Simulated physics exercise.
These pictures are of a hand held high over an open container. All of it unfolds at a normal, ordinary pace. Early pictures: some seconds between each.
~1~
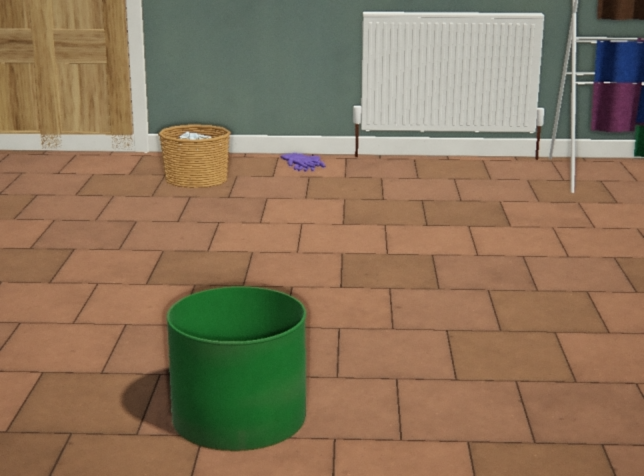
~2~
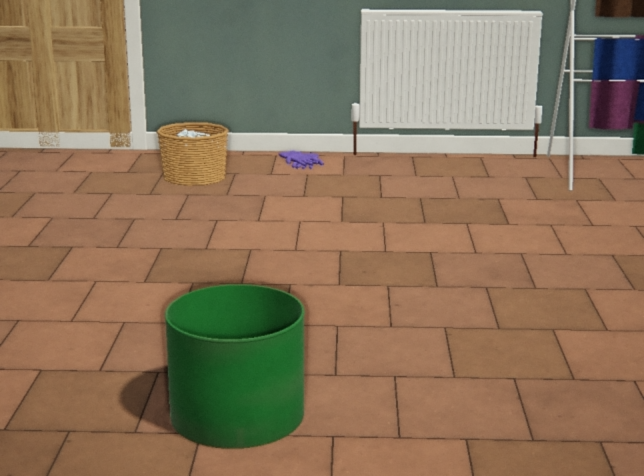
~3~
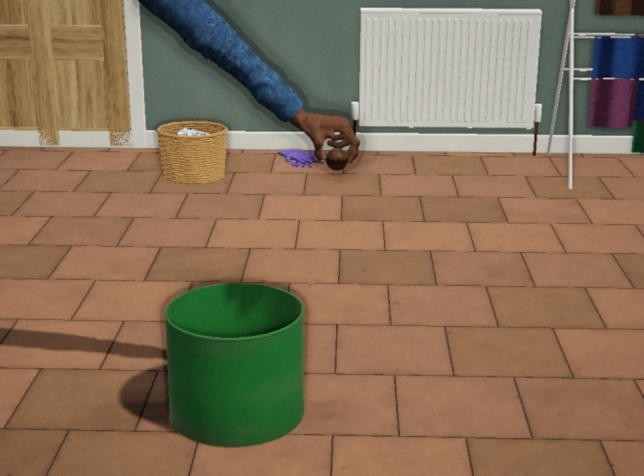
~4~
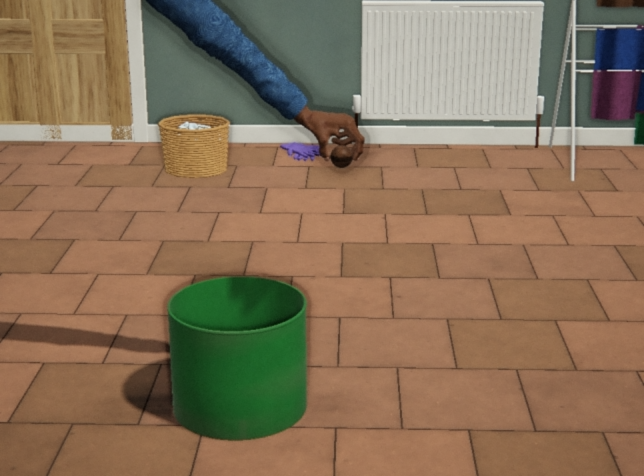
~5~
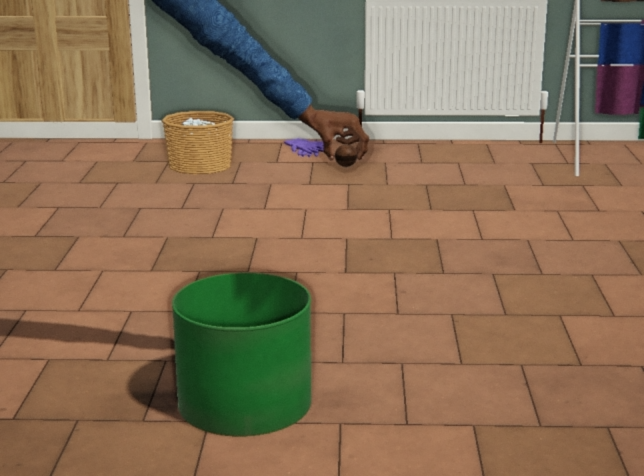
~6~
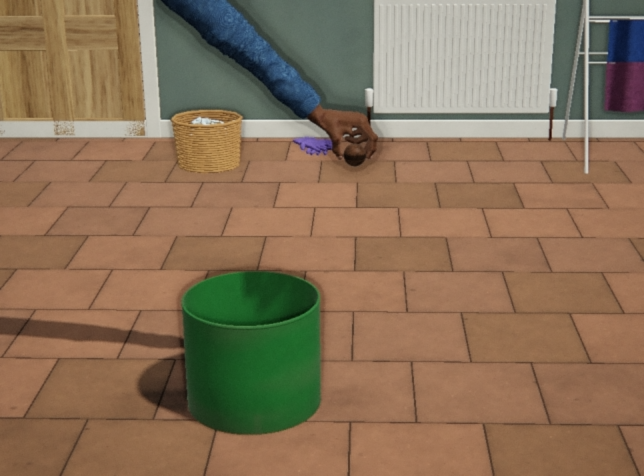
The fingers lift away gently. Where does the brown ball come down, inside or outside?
Let go of it and the brown ball doesn't make it in.
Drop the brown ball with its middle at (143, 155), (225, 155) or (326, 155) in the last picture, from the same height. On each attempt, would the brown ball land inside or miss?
It stays out, makes it in, stays out.
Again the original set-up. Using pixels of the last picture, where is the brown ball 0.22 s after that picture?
Centre estimate: (355, 219).
Then, 0.22 s on from there, brown ball on its way down near (355, 219).
Then, 0.36 s on from there, brown ball on its way down near (355, 347).
In the end, the brown ball falls beside it, near (355, 392).
